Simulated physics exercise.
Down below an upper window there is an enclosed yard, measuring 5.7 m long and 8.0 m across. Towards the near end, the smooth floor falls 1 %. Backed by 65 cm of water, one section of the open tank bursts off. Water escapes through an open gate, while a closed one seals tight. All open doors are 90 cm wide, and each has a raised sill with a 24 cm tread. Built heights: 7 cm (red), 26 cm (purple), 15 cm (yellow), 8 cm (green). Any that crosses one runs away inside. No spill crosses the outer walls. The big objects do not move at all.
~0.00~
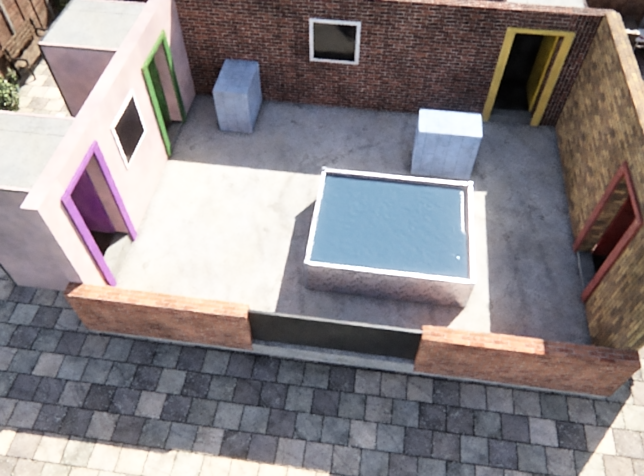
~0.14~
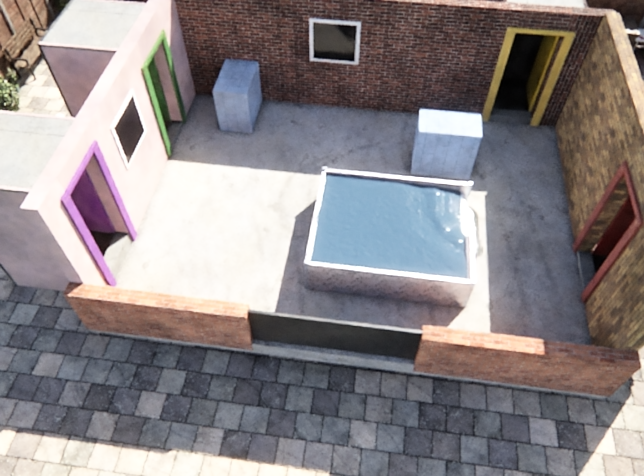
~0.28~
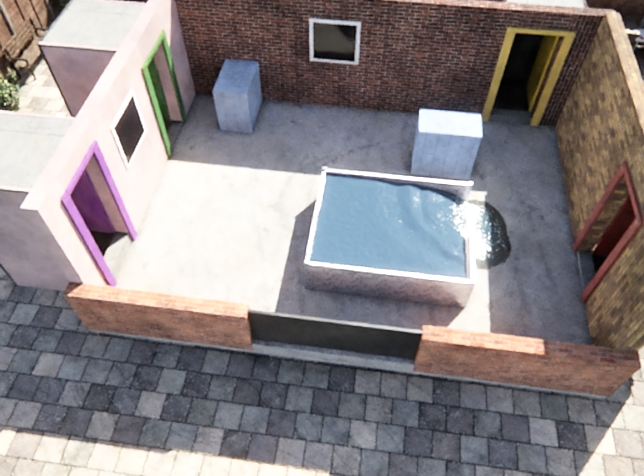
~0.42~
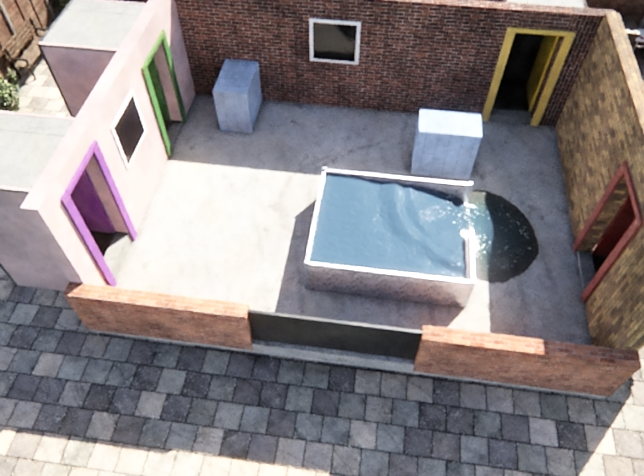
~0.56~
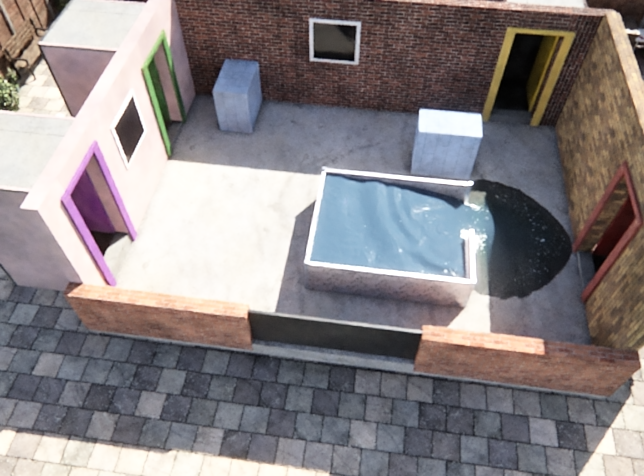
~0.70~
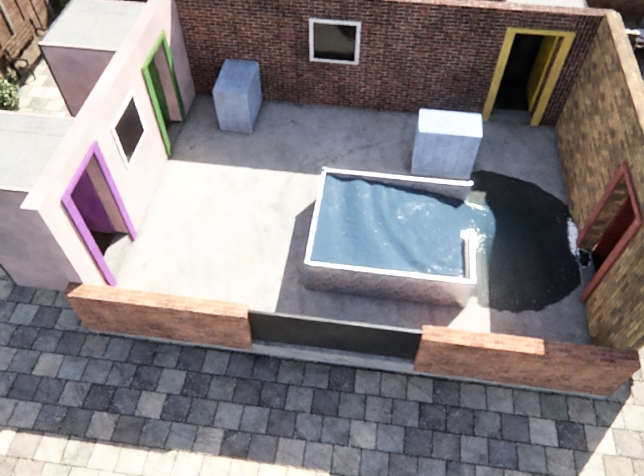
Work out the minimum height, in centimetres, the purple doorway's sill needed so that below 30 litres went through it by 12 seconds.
The minimum is roughly 7 cm.
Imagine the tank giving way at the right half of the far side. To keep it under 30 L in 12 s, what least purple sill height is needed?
The answer is some 10.0 cm.
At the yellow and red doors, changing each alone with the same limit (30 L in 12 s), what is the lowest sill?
About 19 cm at yellow and 26 cm at red.
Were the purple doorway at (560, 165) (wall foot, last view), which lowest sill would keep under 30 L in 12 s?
Minimum: Close to 13.5 cm.
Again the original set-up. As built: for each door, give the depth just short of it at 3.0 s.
In cm: Red 23, purple 0, yellow 24, green 0.
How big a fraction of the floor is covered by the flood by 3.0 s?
30 %.
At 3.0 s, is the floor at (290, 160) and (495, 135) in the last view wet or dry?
Note: Point one not yet reached; point two reached.
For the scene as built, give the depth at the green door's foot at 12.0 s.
It stands about 2.5 centimetres deep.
After 1.4 s water covers 15 % of the floor, deepest (37 cm) near (471, 225); it has not reached the purple door.
After 3.0 s water covers 30 % of the floor, deepest (32 cm) near (555, 141); it has not reached the purple door.
After 12.0 s water covers 95 % of the floor, deepest (16 cm) near (262, 331); 11 cm at the purple door, 0 litres in over its 26 cm sill.
At the purple door as built, the water arrived by 7.1 s and peaked near 12 cm at 9.0 s.
Run again over the same 12 s with other heights there, 53 litres in over 5.5 cm, 22 litres over 7.5 cm. The limit of 30 litres is kept from about 7 cm up.
